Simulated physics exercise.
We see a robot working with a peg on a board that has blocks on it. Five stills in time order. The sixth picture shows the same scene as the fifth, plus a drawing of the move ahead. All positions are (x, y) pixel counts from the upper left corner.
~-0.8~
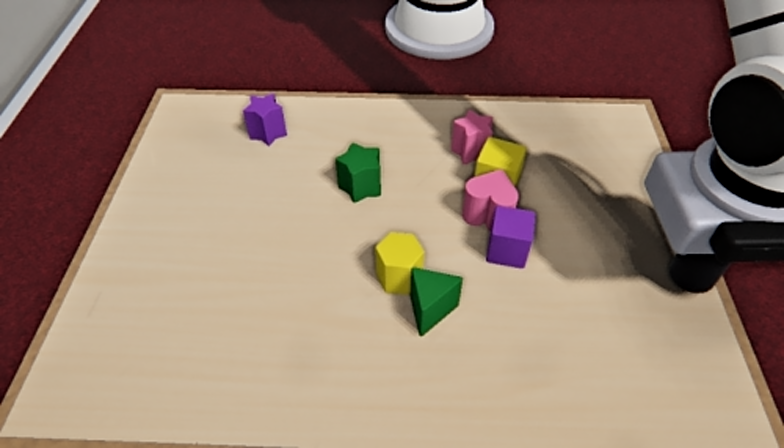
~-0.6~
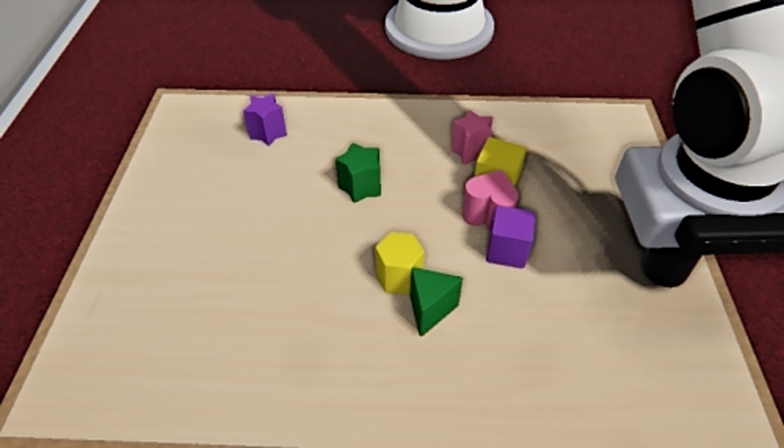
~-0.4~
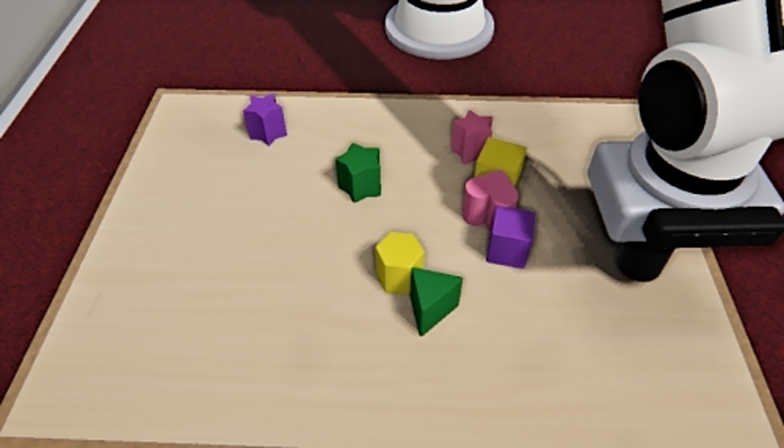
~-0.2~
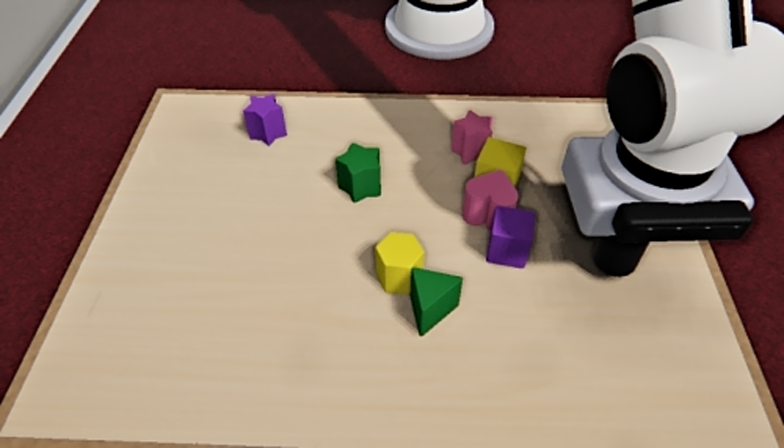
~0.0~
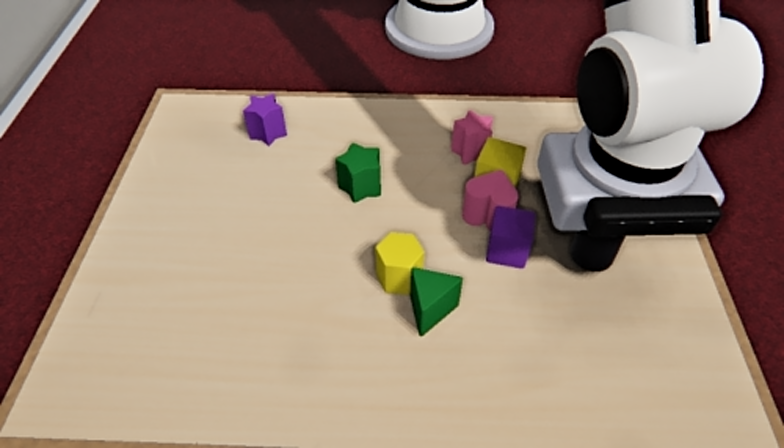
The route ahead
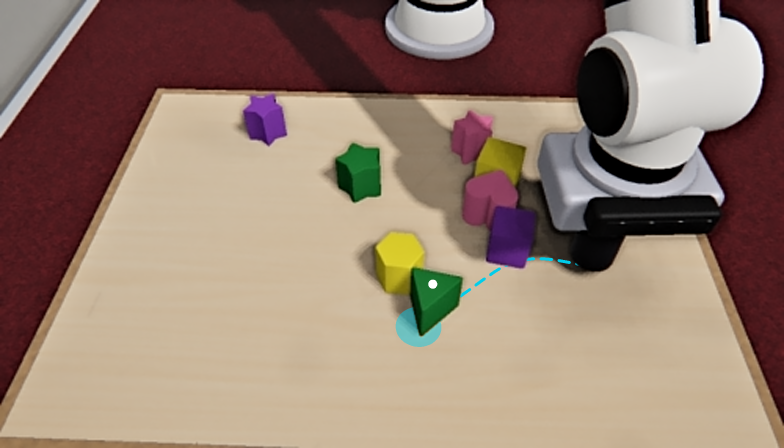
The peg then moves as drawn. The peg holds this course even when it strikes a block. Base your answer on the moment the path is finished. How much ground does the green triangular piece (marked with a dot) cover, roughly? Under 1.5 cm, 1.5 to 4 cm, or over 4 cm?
It falls in the over 4 cm band.
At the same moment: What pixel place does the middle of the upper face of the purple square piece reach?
When the path ends, it will be at (470, 218).
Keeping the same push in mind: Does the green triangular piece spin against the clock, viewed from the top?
No.
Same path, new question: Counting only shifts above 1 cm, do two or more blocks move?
I expect so.
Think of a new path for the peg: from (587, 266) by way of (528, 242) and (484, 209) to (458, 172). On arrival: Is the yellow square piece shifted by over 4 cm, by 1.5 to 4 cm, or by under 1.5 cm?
Ends 1.5 to 4 cm away.
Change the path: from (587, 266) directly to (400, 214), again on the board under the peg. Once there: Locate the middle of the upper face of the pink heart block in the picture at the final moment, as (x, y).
It comes to (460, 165).
The line goes from (587, 266) by way of (522, 260) and (470, 289) to (419, 326); the dot is on the green triangular piece.
The first path, step by step. One third of the way, peg at (523, 251); purple square piece at (487, 219), turned 15° clockwise.
Two thirds of the way, peg at (472, 280); purple square piece at (470, 218), turned 40° clockwise.
At the end, peg at (419, 318); yellow six-sided block unmoved; green triangular piece at (379, 308), turned 65° clockwise; purple square piece at (470, 218), turned 40° clockwise.
